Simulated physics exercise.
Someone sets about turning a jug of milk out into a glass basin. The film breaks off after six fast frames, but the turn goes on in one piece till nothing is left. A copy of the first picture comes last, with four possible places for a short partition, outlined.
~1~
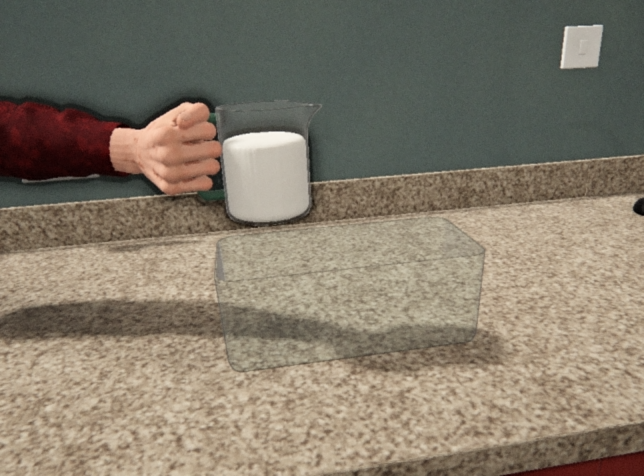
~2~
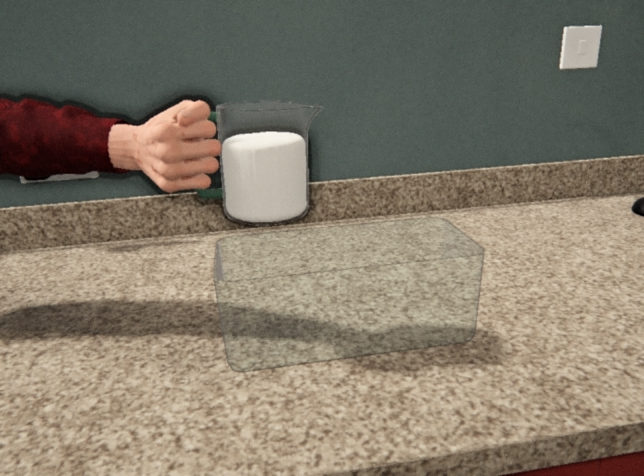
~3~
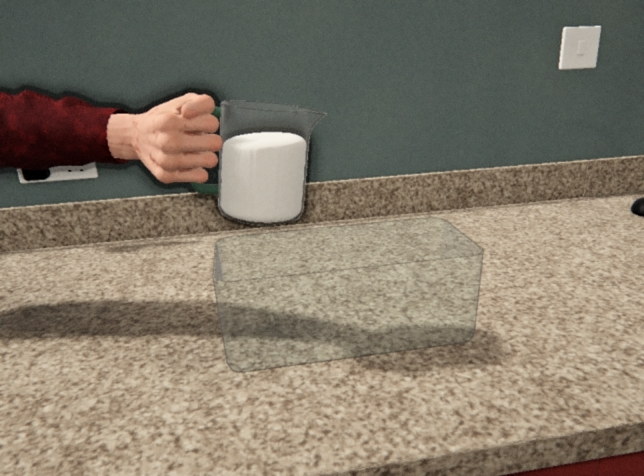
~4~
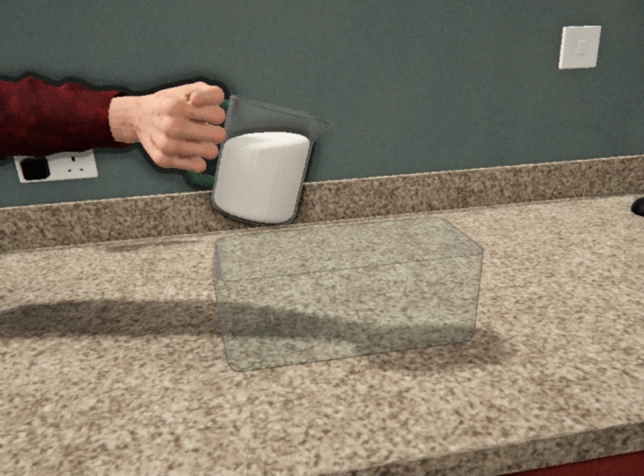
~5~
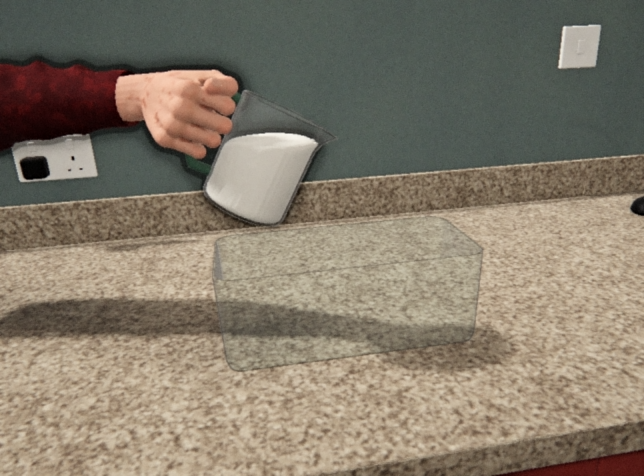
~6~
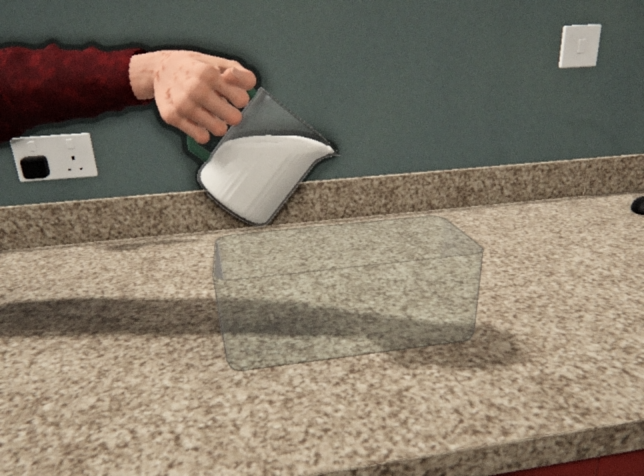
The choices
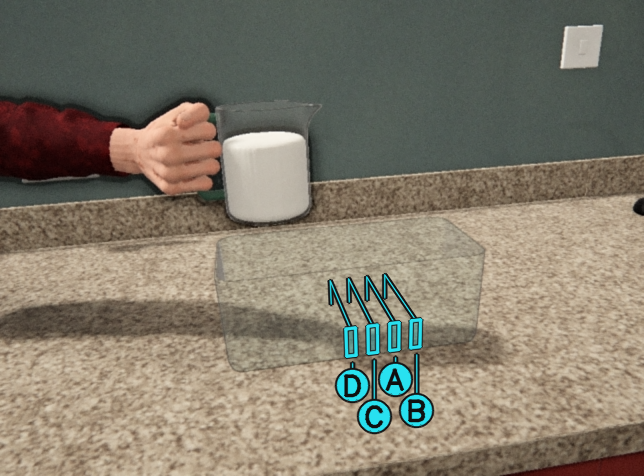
A hand in a dark red sleeve held a clear jug of milk upright above a glass basin on a speckled counter, then gradually tilted it to the right, the milk slanting toward the lip.
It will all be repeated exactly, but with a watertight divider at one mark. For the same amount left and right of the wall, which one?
The best slot is A.
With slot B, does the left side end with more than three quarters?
Yes.
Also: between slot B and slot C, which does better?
That is slot C.
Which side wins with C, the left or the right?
The right side.
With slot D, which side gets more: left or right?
The right side.
On the marked copy, A at (395, 357); B at (416, 354); C at (374, 360); D at (352, 363).
Choosing A, about 53 % ends left of the wall and 46 % right of it.
Choosing B, about 94 % ends left of the wall and 3 % right of it; 3 % is lost outside.
Choosing C, about 12 % ends left of the wall and 87 % right of it.
Choosing D, about 6 % ends left of the wall and 93 % right of it.
